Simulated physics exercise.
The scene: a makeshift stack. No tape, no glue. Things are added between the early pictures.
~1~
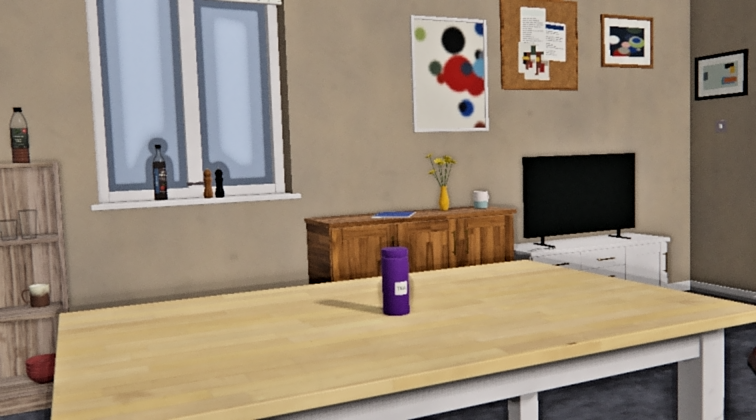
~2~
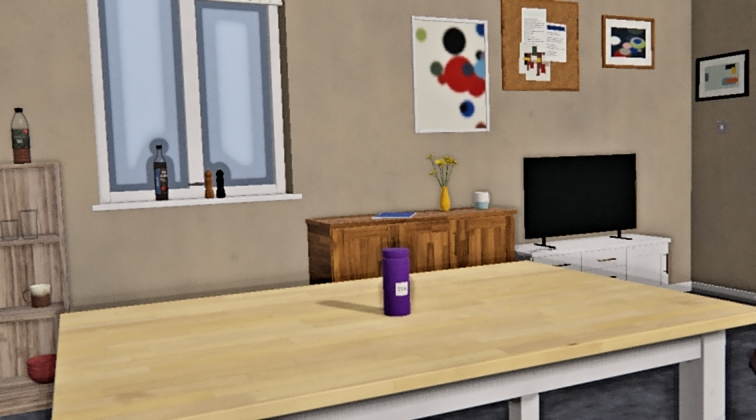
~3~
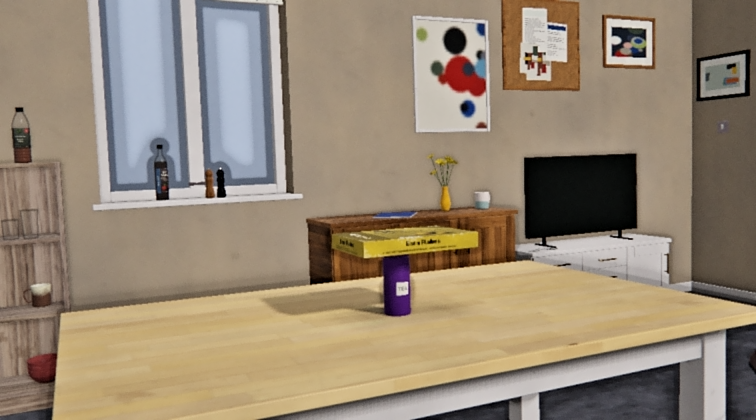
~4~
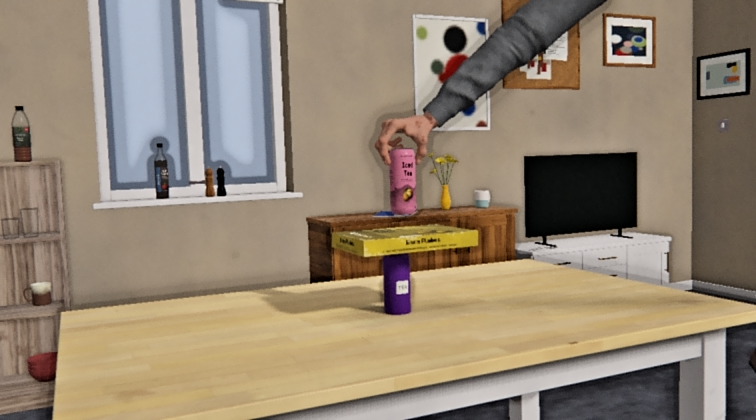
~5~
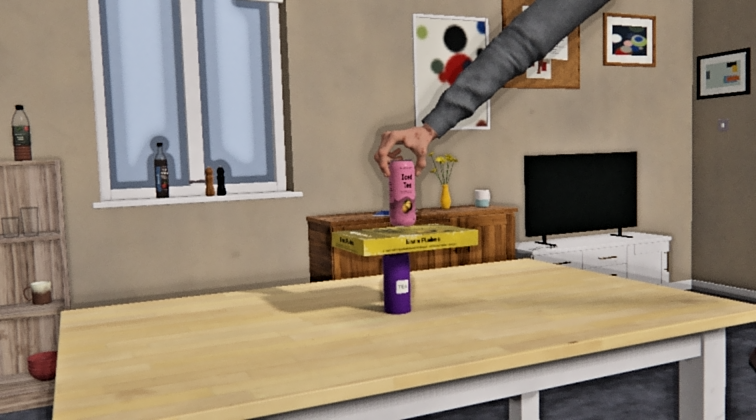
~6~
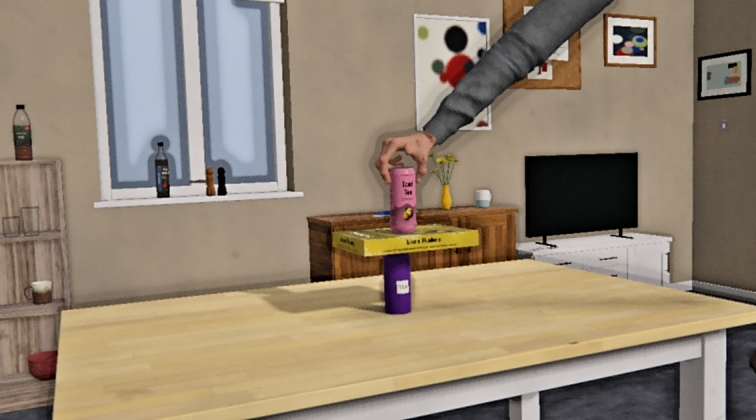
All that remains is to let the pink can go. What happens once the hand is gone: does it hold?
As it turns out, it keeps its balance.
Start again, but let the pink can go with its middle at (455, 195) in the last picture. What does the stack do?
Then it gives way.
Then, 0.40 s past the last view, nothing moves.
Then, 1.30 s past the last view, pink can resting near (403, 200).
Finally, all 3 still in place. Final places as the last picture's camera would see them, pink can near (403, 200). The stack holds.
